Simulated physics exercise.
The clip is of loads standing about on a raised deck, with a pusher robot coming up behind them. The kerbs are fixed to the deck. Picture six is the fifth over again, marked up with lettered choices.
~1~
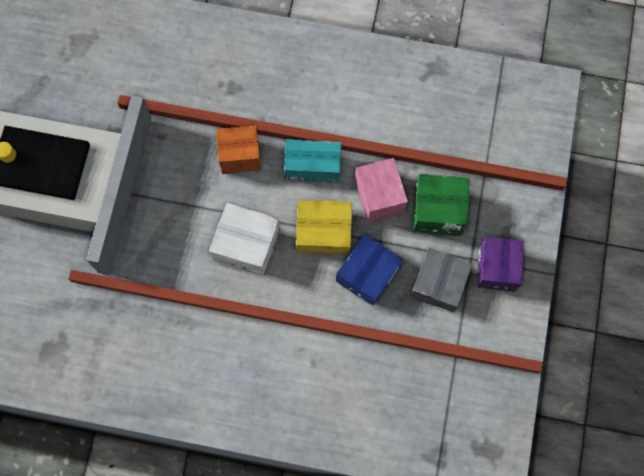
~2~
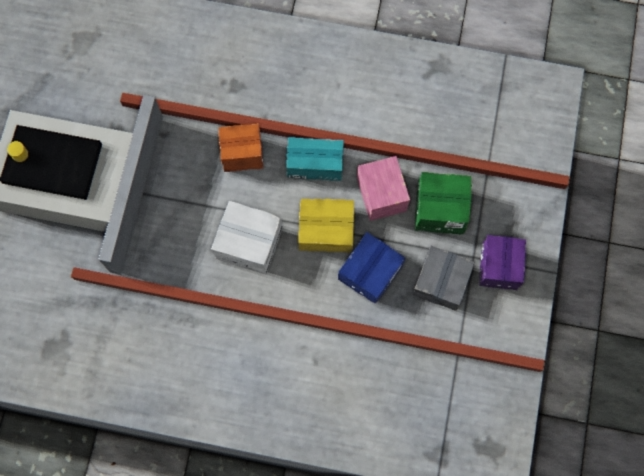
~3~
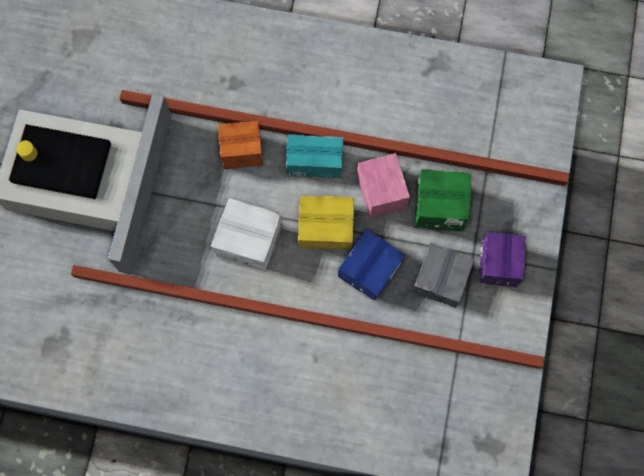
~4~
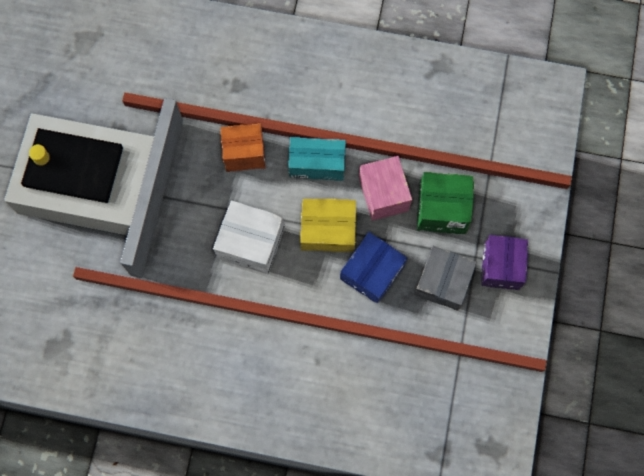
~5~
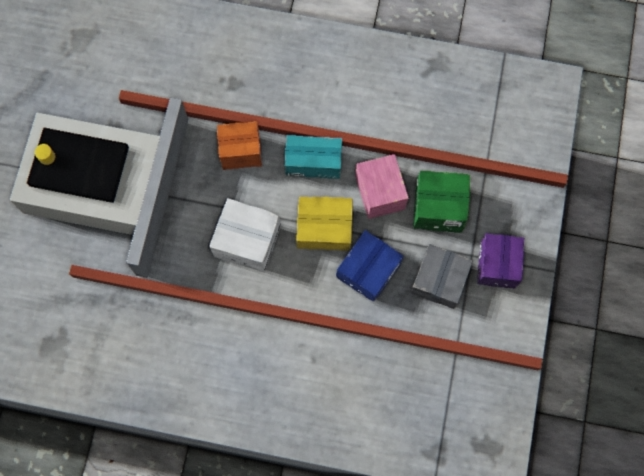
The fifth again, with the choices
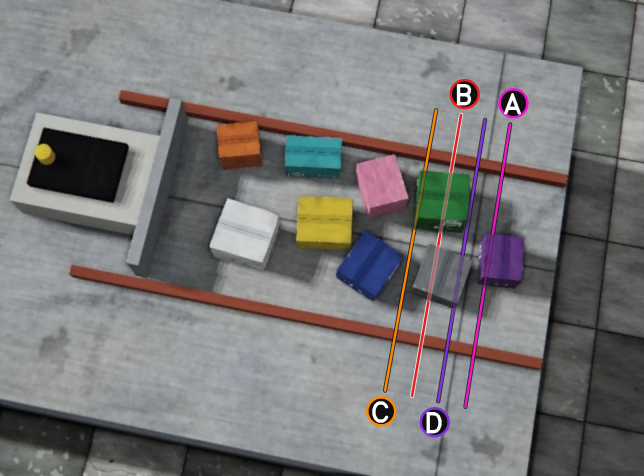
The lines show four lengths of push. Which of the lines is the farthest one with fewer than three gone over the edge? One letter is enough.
Stop at C.
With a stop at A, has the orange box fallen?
No.
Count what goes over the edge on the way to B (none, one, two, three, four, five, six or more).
In all, three.
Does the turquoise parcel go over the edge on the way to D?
No.
On the marked copy, A at (489, 260); B at (438, 250); C at (412, 245); D at (463, 255).
Following C. Soon after the start, robot (175, 183); turquoise parcel (334, 165); orange box (287, 156).
Later, robot (267, 201); purple box (509, 263); green parcel (512, 212).
In the end, robot (339, 215); purple box over the edge; green parcel over the edge; two fallen.
As for the rest, A drops seven; B drops three; D drops four.
